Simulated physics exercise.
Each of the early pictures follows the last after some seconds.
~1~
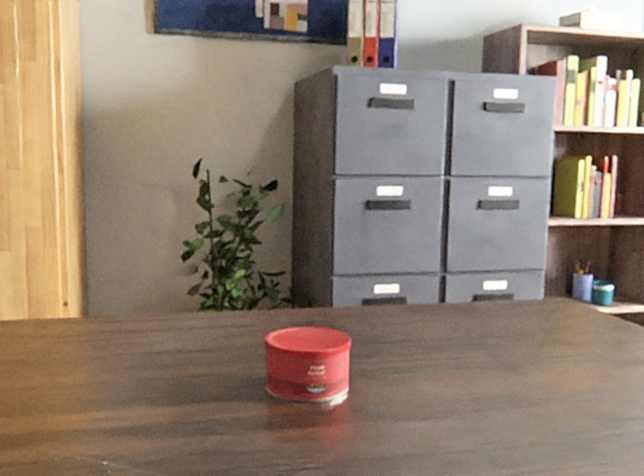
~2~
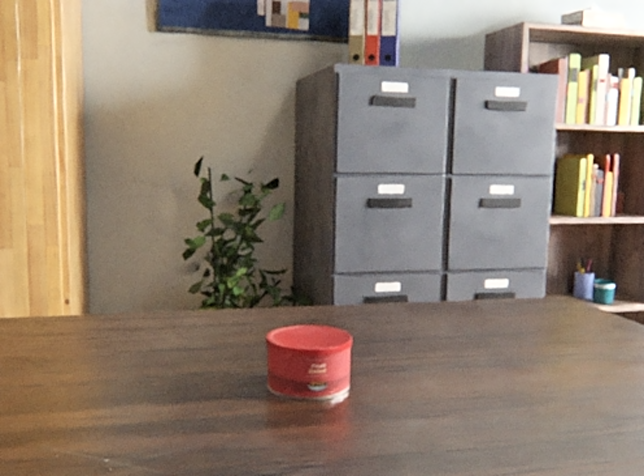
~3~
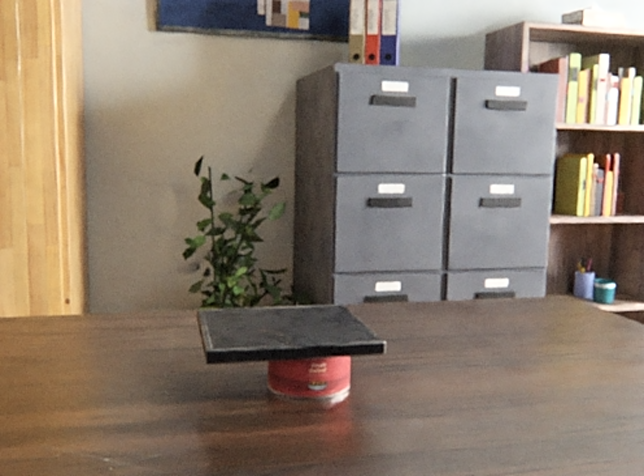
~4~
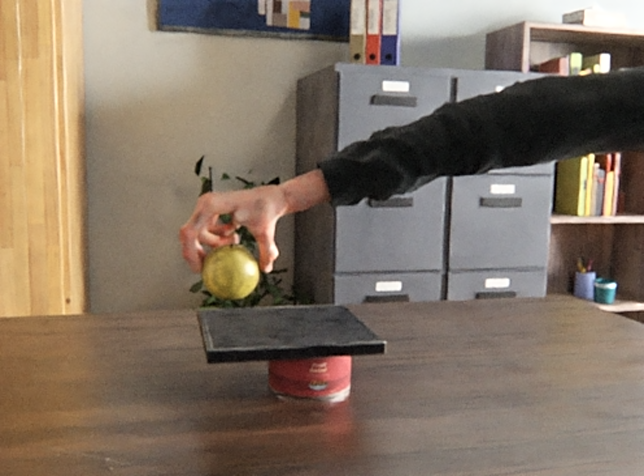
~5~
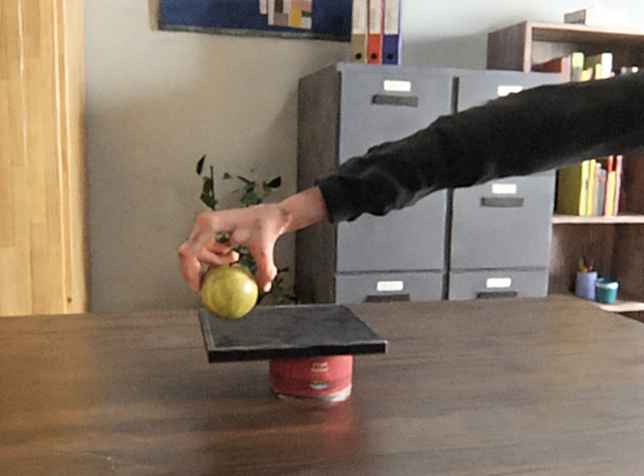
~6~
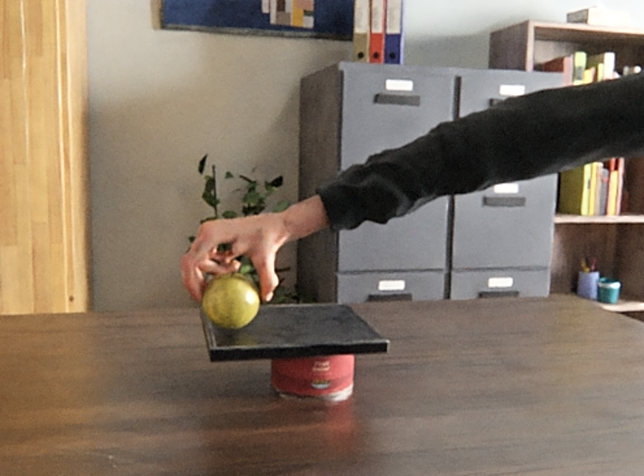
A red tin sits on a dark wooden table, seen from slightly above its far edge, with grey filing cabinets, a leafy plant and a bookshelf of colourful books behind. A flat black square lid appears on top of the tin, extending farther to the left than the right. From the right, a dark-sleeved arm holds a yellow apple above the lid's left side and lowers it onto the surface, fingers still gripping it, while the view barely shifts.
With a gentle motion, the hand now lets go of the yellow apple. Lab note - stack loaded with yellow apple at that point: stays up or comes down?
The stack cannot bear the weight.
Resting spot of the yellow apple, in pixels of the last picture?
It finishes at about (153, 372).
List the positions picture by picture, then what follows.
In the first picture, the last thing is not in view yet.
In the second picture, the last thing is not in view yet.
In the third picture, the last thing is not in view yet; black lid (284, 330).
The fourth picture shows still above its spot; yellow apple (230, 273); black lid (285, 330).
The fifth picture shows still above its spot; yellow apple (229, 291); black lid (286, 329).
The sixth picture shows set down, still held; yellow apple (231, 301); black lid (288, 329).
Then, 0.40 s on from there, yellow apple now fallen; black lid turned 50° from how it was put.
Then, 0.60 s on from there, black lid turned 35° from how it was put.
In the end, fallen, yellow apple; moved from the start, black lid; red tub unmoved. At the end, from the last picture's camera, yellow apple near (152, 373). The stack comes apart.
